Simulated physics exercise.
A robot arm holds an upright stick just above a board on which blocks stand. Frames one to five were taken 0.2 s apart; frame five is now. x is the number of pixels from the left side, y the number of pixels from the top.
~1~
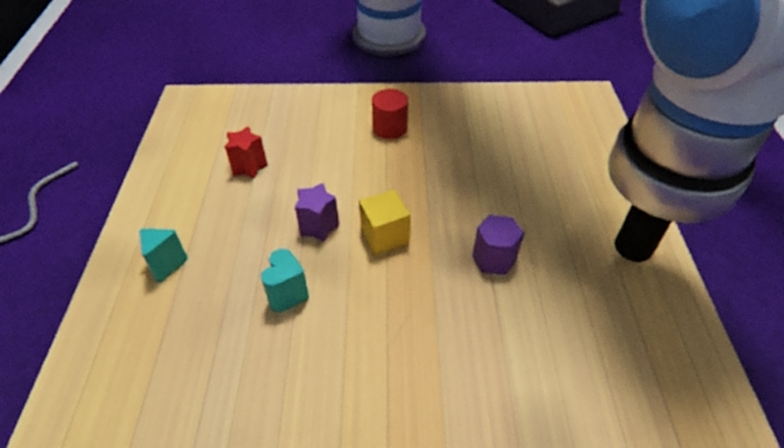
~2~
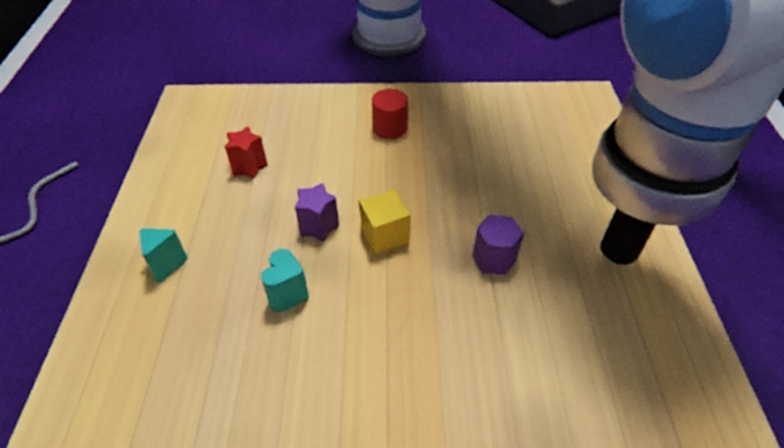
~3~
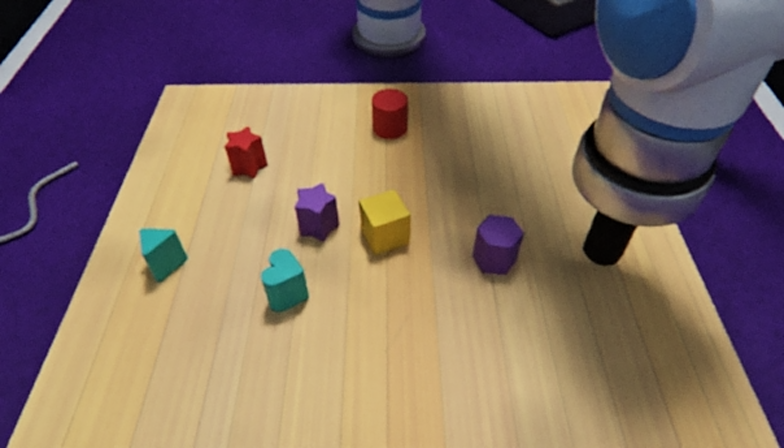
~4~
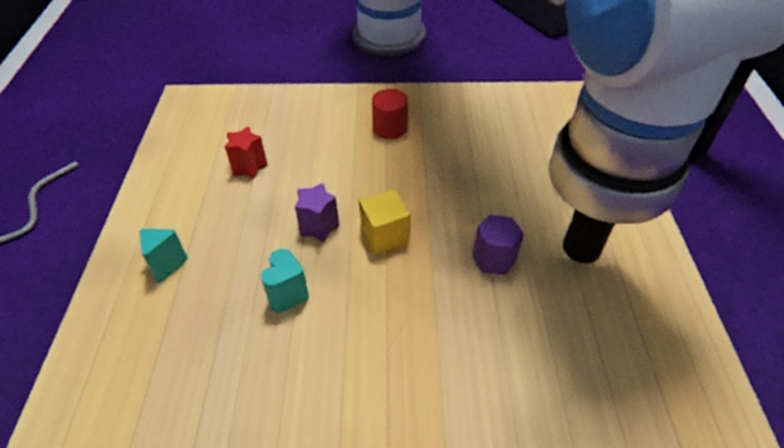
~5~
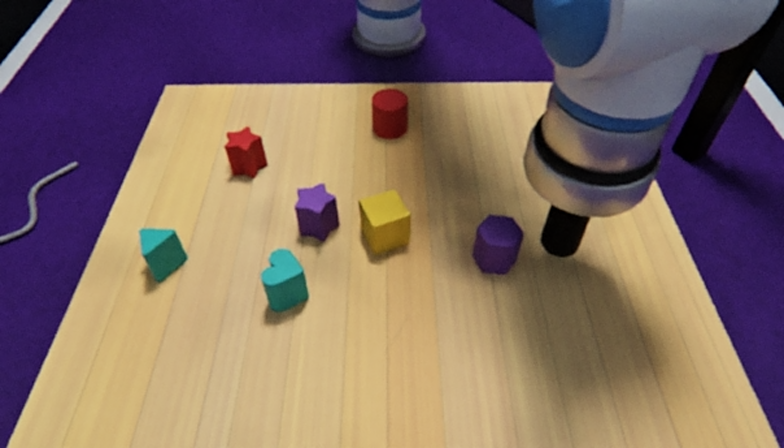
A robot arm holding a short black stick moved slowly left over a wooden board, drawing closer to the purple six-sided block, while all the red, teal, yellow and purple blocks stayed still.
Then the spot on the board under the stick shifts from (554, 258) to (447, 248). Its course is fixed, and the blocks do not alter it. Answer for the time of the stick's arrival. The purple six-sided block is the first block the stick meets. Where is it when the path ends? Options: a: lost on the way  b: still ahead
The answer is b.
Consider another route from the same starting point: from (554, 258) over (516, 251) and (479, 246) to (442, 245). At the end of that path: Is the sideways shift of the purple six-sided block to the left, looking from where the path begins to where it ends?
Yes
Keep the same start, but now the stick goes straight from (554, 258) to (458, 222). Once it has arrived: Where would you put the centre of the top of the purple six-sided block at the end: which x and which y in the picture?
Near (478, 230).
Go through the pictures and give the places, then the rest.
In the first frame, stick tip at (634, 248); block tops, yellow four-sided block at (384, 207); purple six-sided block at (501, 230).
In the second frame, stick at (619, 250); blocks unchanged.
In the third frame, stick at (602, 251); blocks unchanged.
In the fourth frame, stick at (582, 249); blocks unchanged.
In the fifth frame, stick at (559, 243); yellow four-sided block at (384, 207); purple six-sided block at (501, 230).
On the path given first. One third of the way, stick at (522, 239); purple six-sided block at (484, 229).
Two thirds of the way, stick at (485, 236); purple six-sided block at (447, 226).
At the end, stick at (449, 233); yellow four-sided block at (372, 204); purple six-sided block at (411, 224).
